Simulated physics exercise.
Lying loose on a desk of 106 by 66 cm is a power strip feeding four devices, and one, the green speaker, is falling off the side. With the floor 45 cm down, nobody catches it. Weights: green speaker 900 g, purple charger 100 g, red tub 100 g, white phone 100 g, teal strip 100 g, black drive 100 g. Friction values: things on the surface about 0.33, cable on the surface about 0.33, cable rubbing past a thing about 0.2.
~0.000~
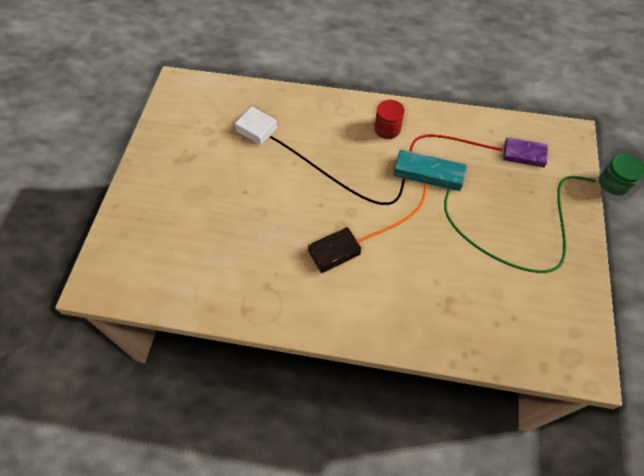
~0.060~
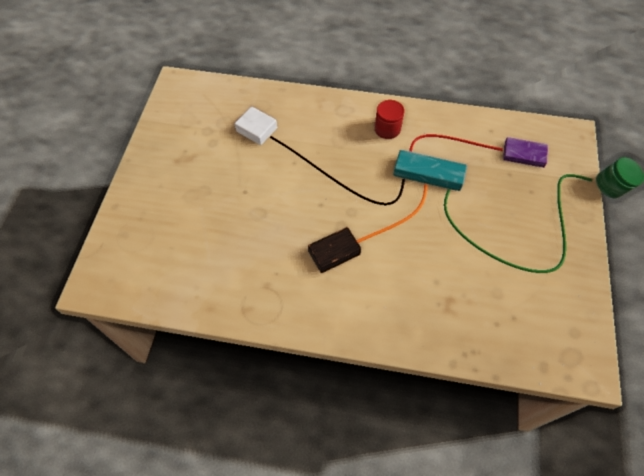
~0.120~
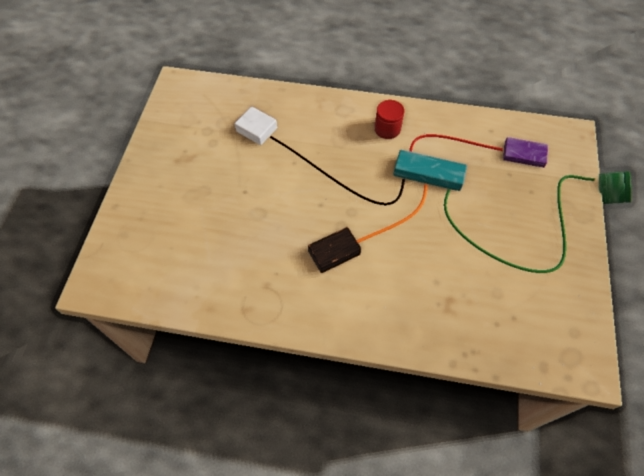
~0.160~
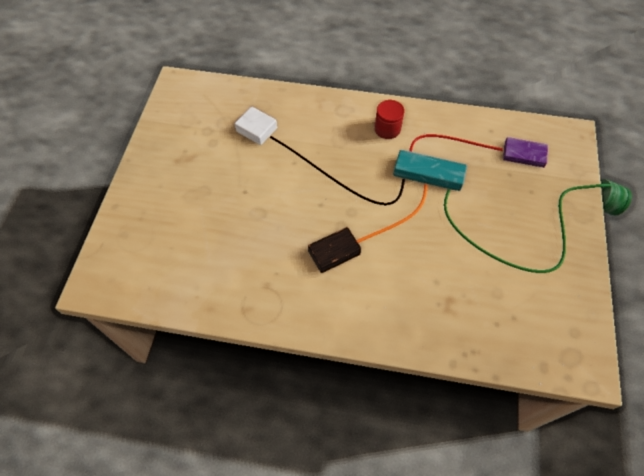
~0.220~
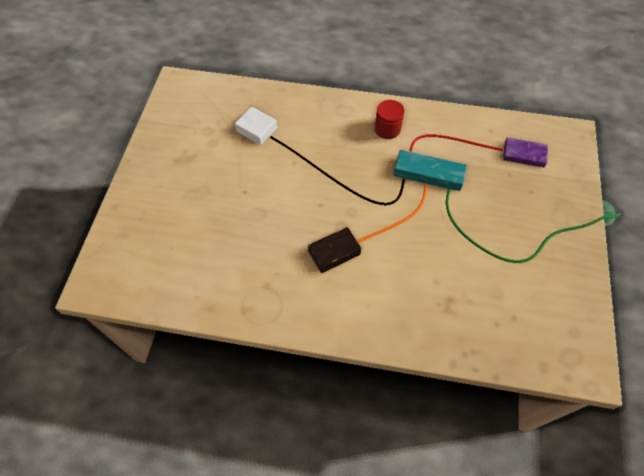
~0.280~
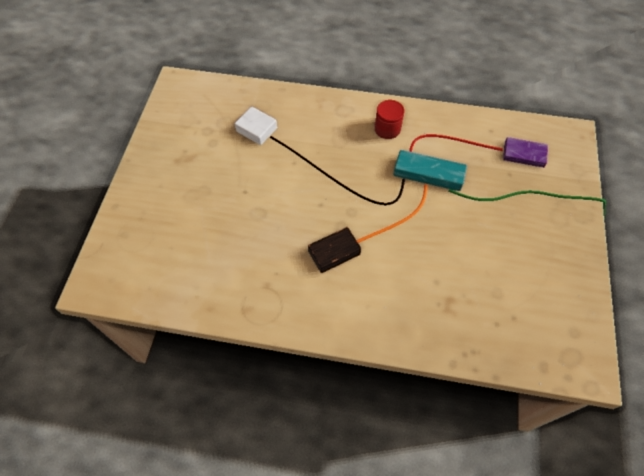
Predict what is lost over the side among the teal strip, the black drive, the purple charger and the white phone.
I reckon the teal strip stays aboard, the black drive stays aboard, the purple charger stays aboard and the white phone stays aboard.
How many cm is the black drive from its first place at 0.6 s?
34 cm.
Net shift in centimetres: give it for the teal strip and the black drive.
First some 20 cm, second some 40 cm.
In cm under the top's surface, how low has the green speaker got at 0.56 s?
40 cm or so.
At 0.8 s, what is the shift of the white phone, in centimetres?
24 cm.
At 0.6 s, the strip's end of the green cable at (504, 218); black drive 34 cm off its start, teal strip 19 cm off its start, white phone 16 cm off its start.
At 0.8 s, the strip's end of the green cable at (504, 211); black drive 39 cm off its start, white phone 24 cm off its start, teal strip 19 cm off its start.
At 1.1 s, the strip's end of the green cable at (504, 211); black drive 39 cm off its start at (485, 160), white phone 24 cm off its start at (356, 151), teal strip 19 cm off its start at (523, 186).
At 1.4 s, the strip's end of the green cable at (504, 211); black drive 39 cm off its start, white phone 24 cm off its start, teal strip 19 cm off its start.
At 2.6 s, the strip's end of the green cable at (504, 211); black drive 39 cm off its start at (485, 160), white phone 24 cm off its start at (356, 151), teal strip 19 cm off its start at (523, 186), purple charger 0 cm off its start at (527, 149).
